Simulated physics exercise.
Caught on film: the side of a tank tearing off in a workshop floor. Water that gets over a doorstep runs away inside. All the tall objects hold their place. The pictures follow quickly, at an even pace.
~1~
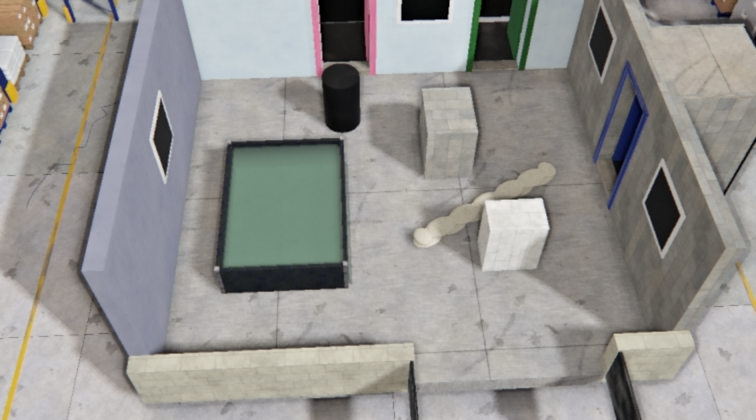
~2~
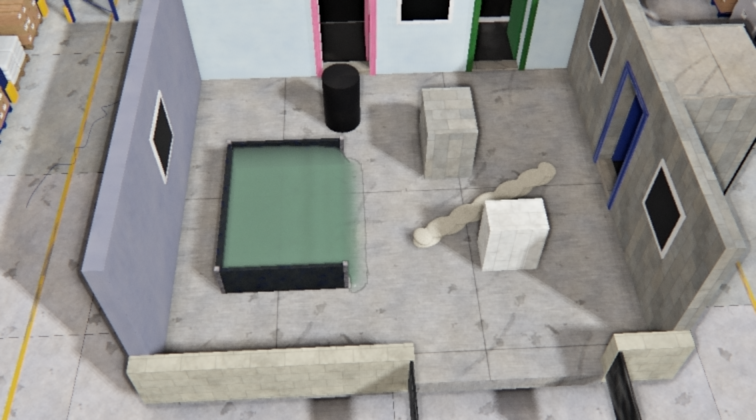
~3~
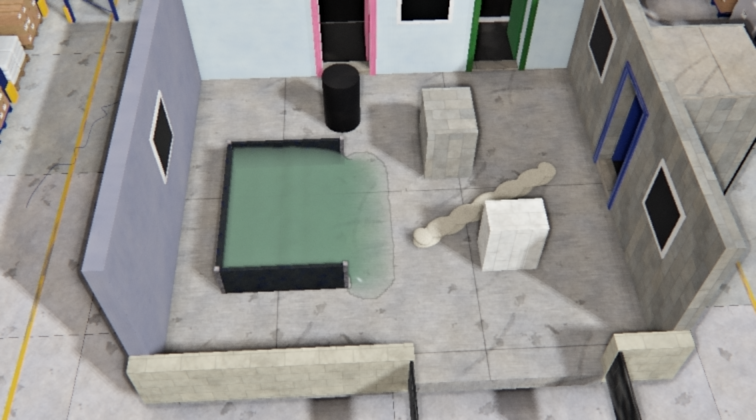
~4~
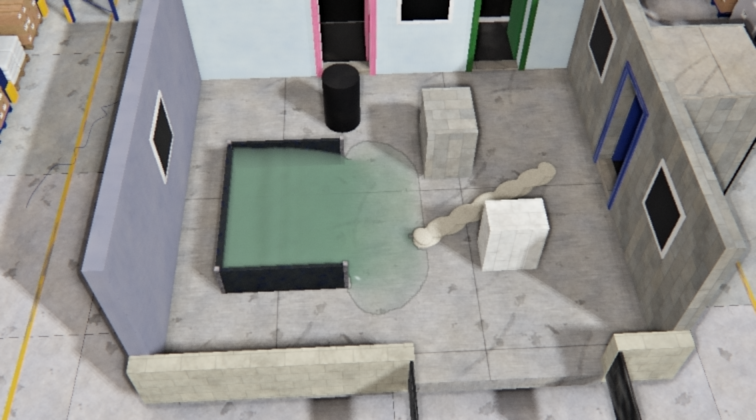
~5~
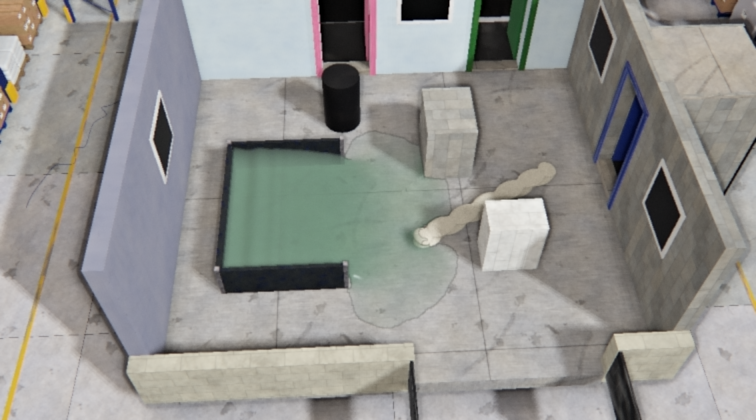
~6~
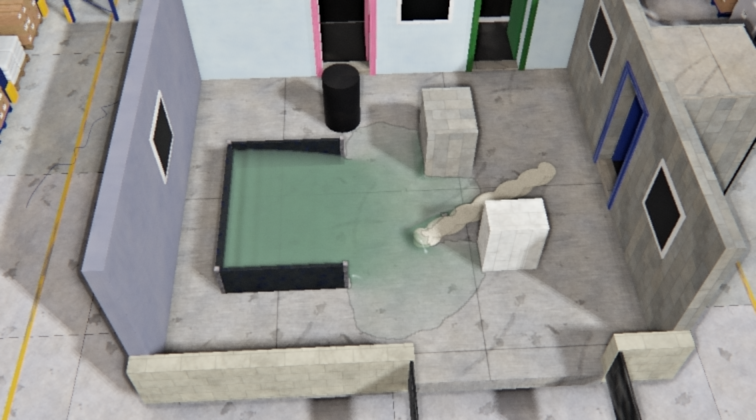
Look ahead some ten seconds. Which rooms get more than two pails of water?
One by one: The green door floods; the blue door holds within the limit; the pink door holds within the limit.
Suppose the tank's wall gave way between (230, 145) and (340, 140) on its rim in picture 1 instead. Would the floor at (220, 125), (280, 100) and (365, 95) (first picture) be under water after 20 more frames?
In that order: Awash, awash, covered.
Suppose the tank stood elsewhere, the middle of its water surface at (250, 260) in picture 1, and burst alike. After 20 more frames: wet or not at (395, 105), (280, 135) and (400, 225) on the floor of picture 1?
As listed: Wet, free of water, under water.
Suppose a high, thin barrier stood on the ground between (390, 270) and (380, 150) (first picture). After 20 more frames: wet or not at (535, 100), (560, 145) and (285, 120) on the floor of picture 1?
As listed: Under water, no water, covered.
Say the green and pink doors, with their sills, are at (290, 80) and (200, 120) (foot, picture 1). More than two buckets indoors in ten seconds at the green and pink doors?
My reading: The green door keeps below it; the pink door stays under.
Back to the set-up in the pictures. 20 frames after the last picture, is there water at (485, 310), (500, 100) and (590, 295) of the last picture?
In that order: Flooded, flooded, covered.
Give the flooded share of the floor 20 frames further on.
About 65 per cent.
A moment on, water covers 30 % of the floor; the green door not reached, the blue door not reached, the pink door not reached.
Next, water covers 50 % of the floor; the green door not reached, the blue door not reached, the pink door not reached.
Then, water covers 65 % of the floor; the green door under two buckets in, the blue door wet at the sill, nothing in, the pink door wet at the sill, nothing in.
Later, water covers 80 % of the floor; the green door over two buckets in, the blue door wet at the sill, nothing in, the pink door wet at the sill, nothing in.
In the end, water covers 90 % of the floor; the green door over two buckets in, the blue door wet at the sill, nothing in, the pink door wet at the sill, nothing in.
